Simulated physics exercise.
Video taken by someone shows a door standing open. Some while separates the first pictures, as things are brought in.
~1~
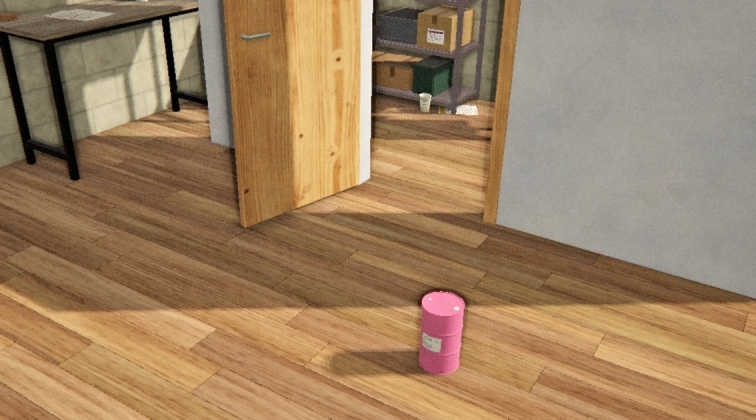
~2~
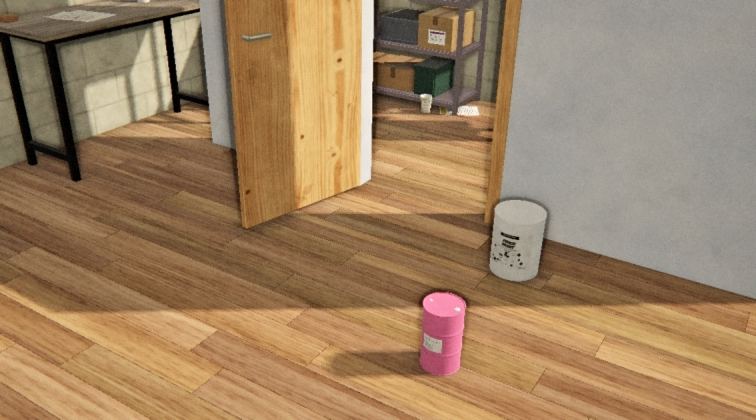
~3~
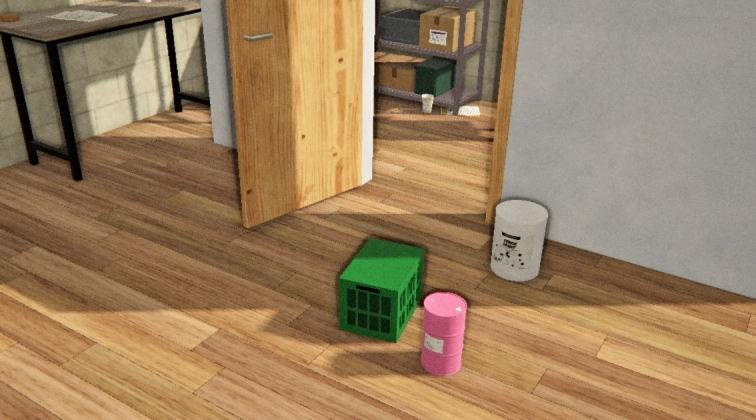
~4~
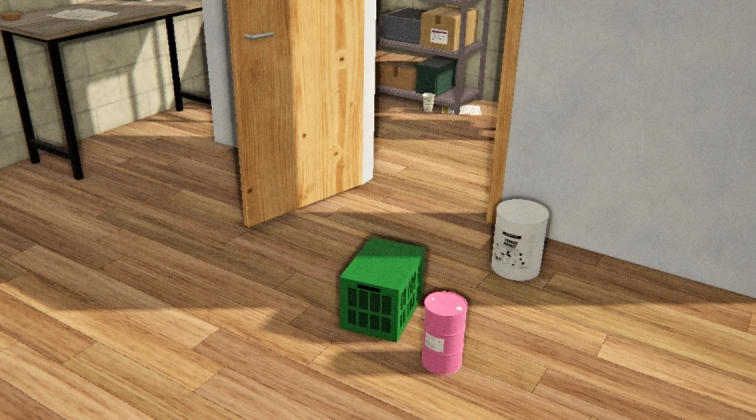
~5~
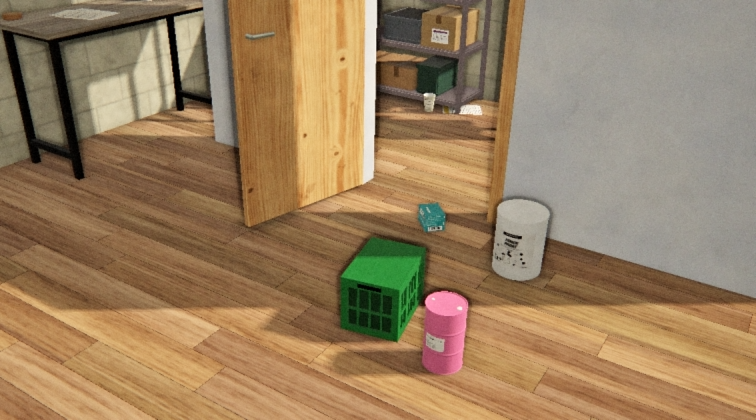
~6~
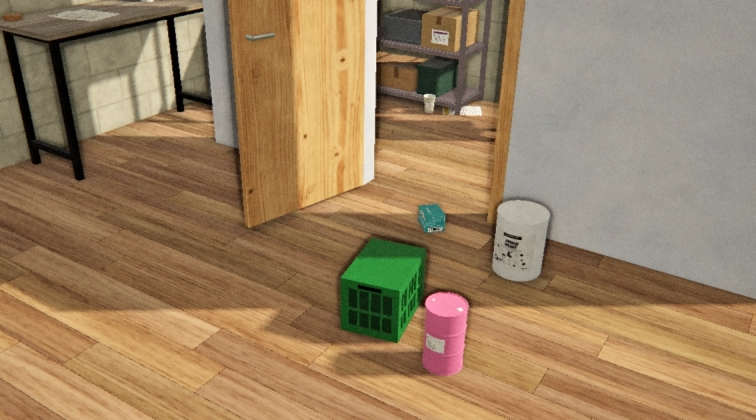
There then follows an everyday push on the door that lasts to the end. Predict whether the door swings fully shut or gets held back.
Fully shut.
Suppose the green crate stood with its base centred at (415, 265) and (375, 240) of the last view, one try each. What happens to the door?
Try one: Swings all the way; try two: Gets held up.
Then, 0.90 s past the last view, open by 77°.
Then, 1.60 s past the last view, open by 36°.
Then, 1.90 s past the last view, open by 17°; turquoise box displaced about its own width near (444, 212).
Then, 2.10 s past the last view, open by 4°; turquoise box displaced well along near (458, 204).
Finally, open by 0°; moved from the start, turquoise box; the other 3 still in place. Final places as the last picture's camera would see them, turquoise box near (465, 199).
